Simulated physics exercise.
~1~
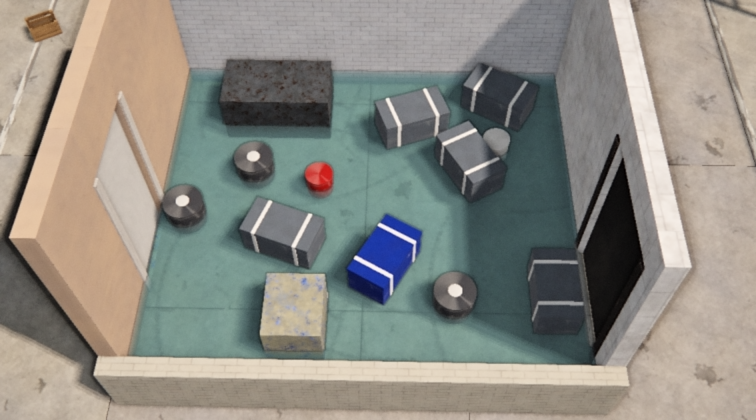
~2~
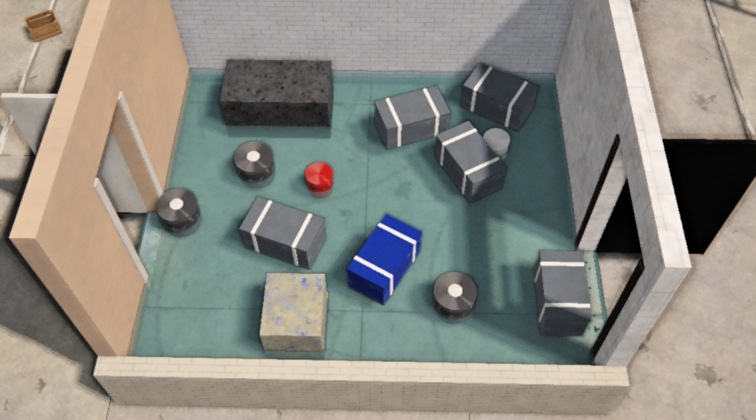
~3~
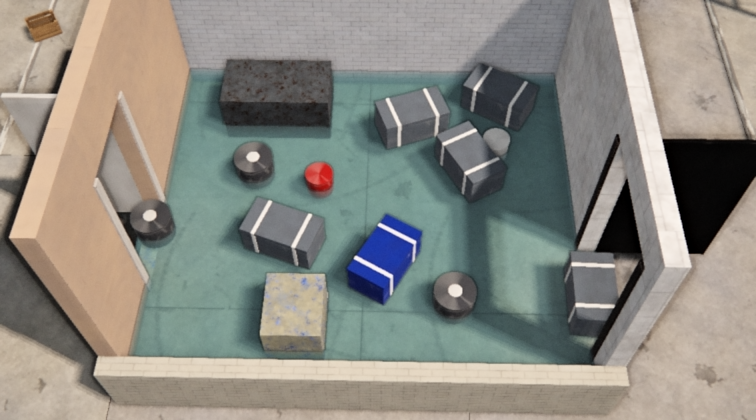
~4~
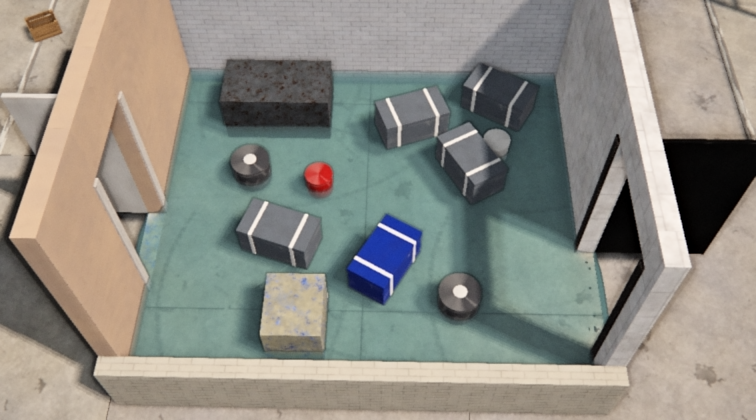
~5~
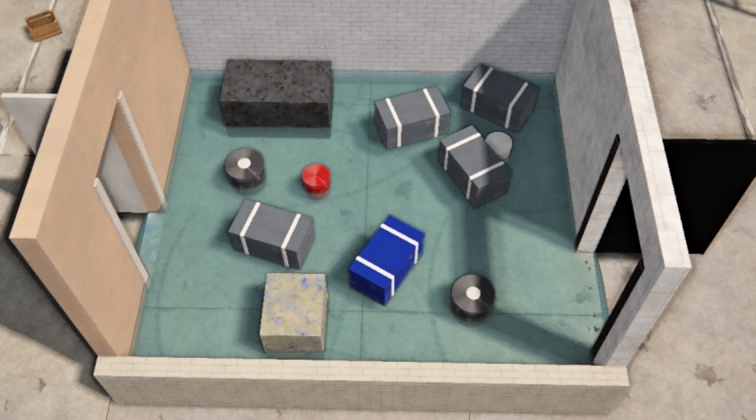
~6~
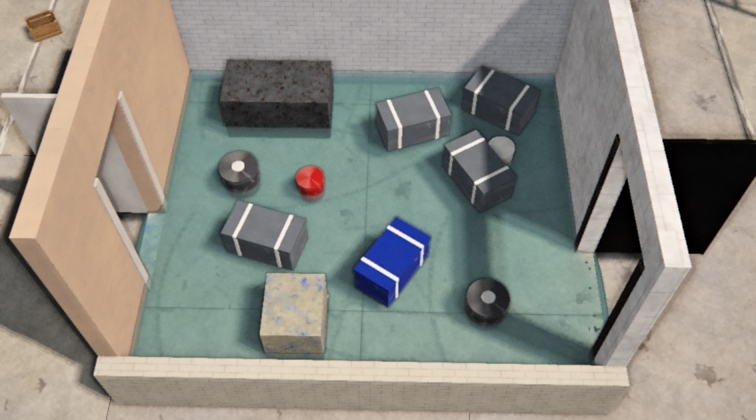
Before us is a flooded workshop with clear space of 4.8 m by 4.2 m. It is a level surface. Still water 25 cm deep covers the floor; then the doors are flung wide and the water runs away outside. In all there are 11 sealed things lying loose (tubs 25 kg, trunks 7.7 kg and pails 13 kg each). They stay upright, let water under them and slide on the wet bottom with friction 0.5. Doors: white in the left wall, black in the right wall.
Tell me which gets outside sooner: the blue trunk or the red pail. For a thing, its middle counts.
The blue one is outside sooner.
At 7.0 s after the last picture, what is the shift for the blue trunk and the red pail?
About 100 and 60 cm by then.
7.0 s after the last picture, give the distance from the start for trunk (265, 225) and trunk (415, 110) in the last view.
Result, in order - first: Washed out; second: 60 cm.
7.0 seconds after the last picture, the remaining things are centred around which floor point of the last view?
They're centred close to (445, 226).
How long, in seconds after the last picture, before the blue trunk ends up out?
At roughly 12.0 seconds.
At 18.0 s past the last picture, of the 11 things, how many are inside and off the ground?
The count is 2.
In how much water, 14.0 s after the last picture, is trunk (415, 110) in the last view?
About 9 cm.
Then, 2.0 s after the last picture the blue trunk is near (405, 278), 0.4 m from its start, afloat; the red pail is near (295, 199), 0.4 m from its start, afloat; 2 of 11 are out; 9 afloat.
Then, 7.0 s after the last picture the blue trunk is near (471, 297), 1.0 m from its start, afloat; the red pail is near (269, 204), 0.7 m from its start, aground; 6 of 11 are out; 3 afloat.
Then, 14.0 s after the last picture the blue trunk has gone out (11.9 s after the last picture); the red pail is near (269, 204), 0.7 m from its start, aground; 7 of 11 are out; 2 afloat.
Then, 18.0 s after the last picture the blue trunk has gone out (11.9 s after the last picture); the red pail is near (269, 204), 0.7 m from its start, aground; 7 of 11 are out; 2 afloat.
